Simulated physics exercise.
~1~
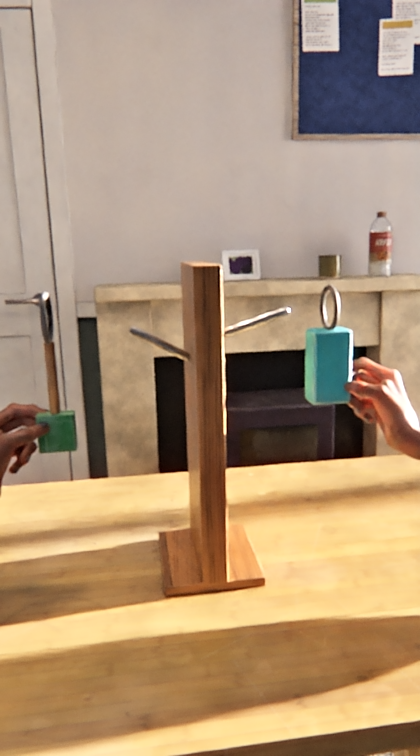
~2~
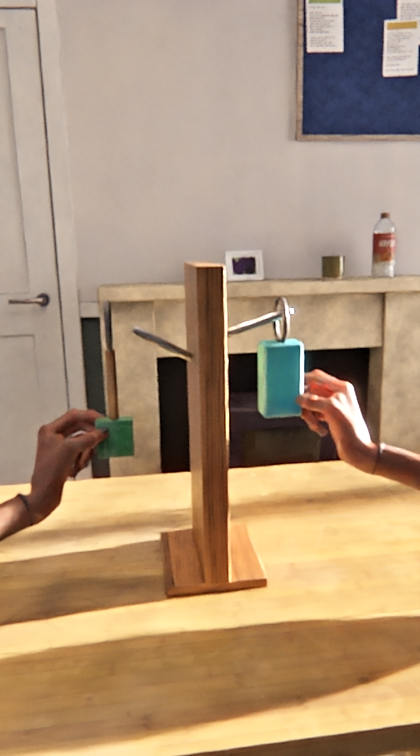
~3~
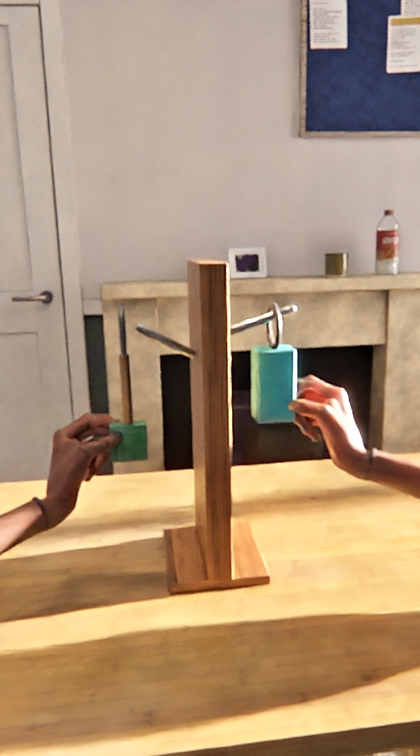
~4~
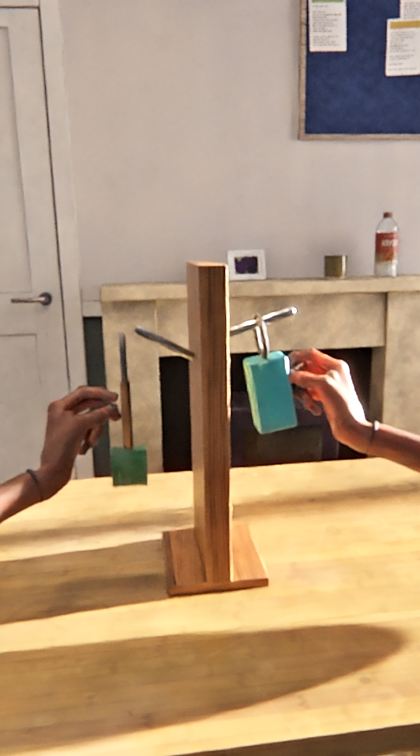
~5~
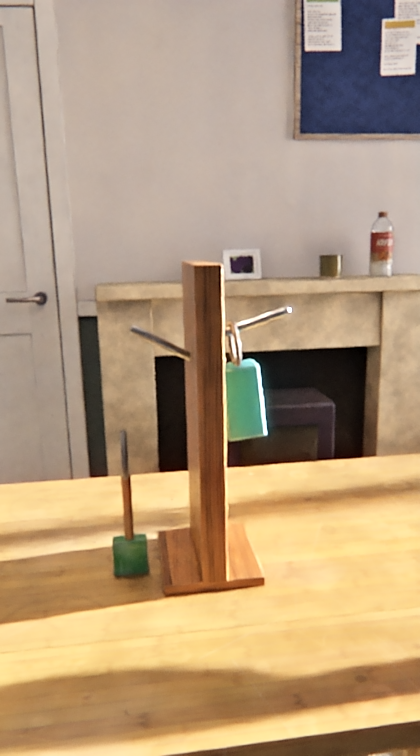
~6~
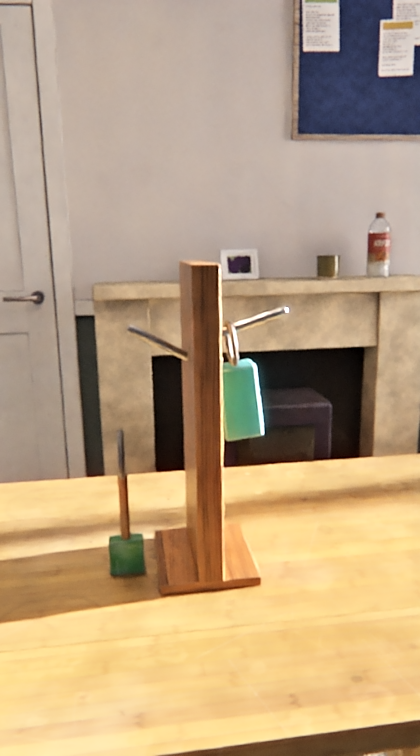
Two hands bringing ringed green and turquoise blocks to a wooden peg stand, the turquoise one hanging, the green dropping to the table.
